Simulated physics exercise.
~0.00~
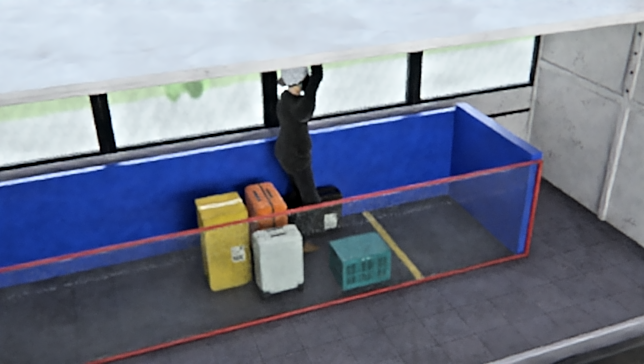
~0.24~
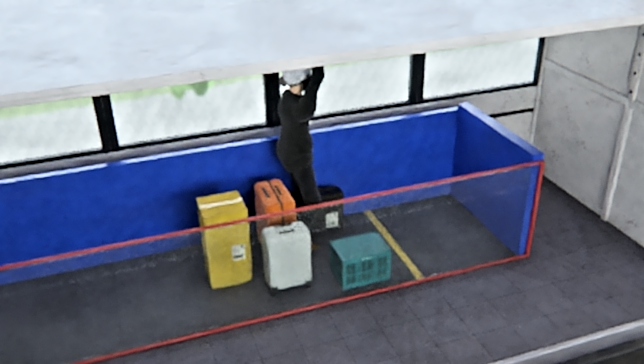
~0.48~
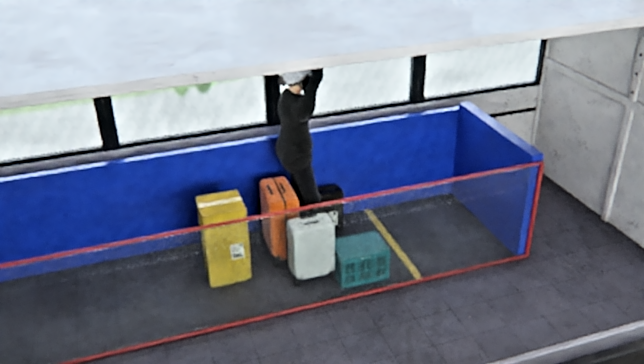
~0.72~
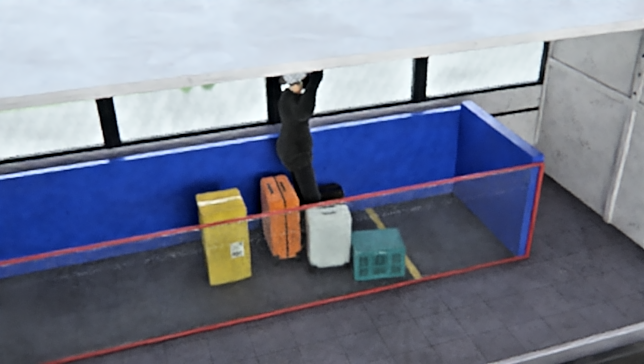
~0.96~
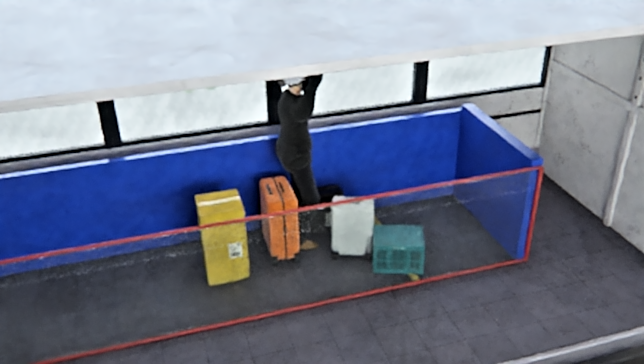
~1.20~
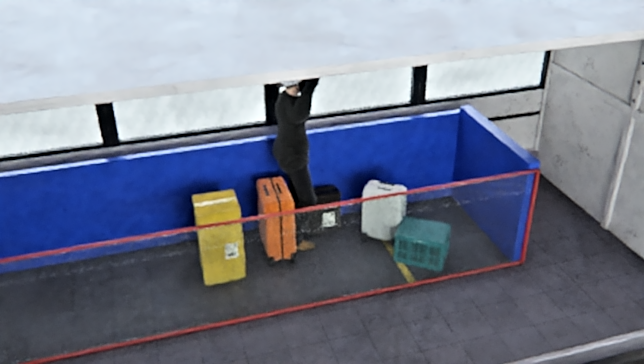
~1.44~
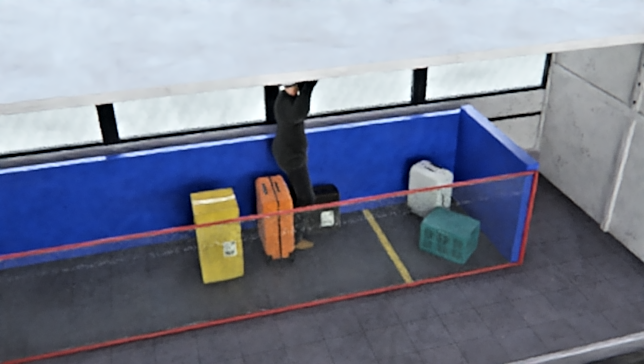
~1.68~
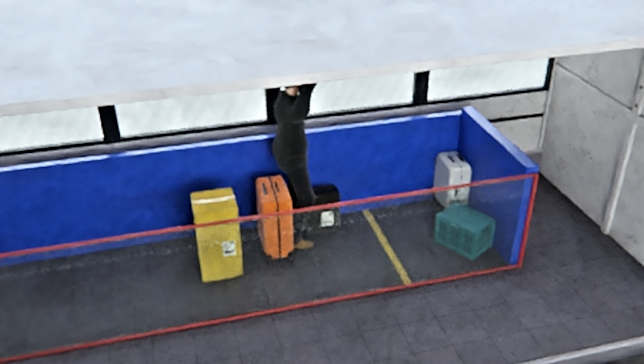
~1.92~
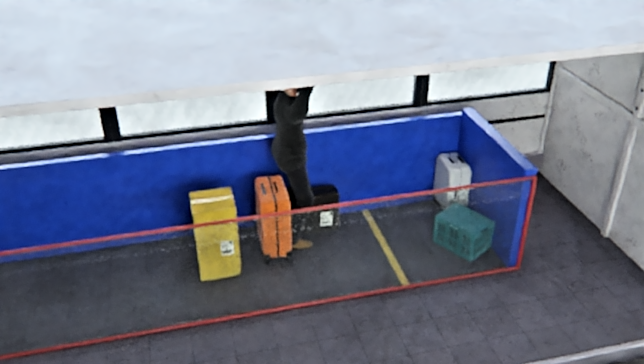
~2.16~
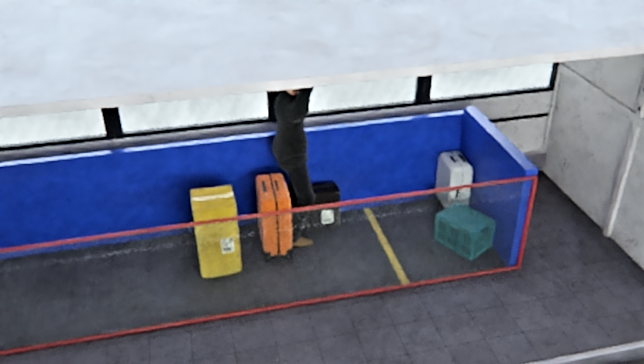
In this clip, a passenger in dark clothes stands holding on overhead as a white wheeled case rolls right, a teal crate sliding along with it, until both rest past the yellow line near the blue end wall, while the orange case, yellow bag and black carton remain short of it.
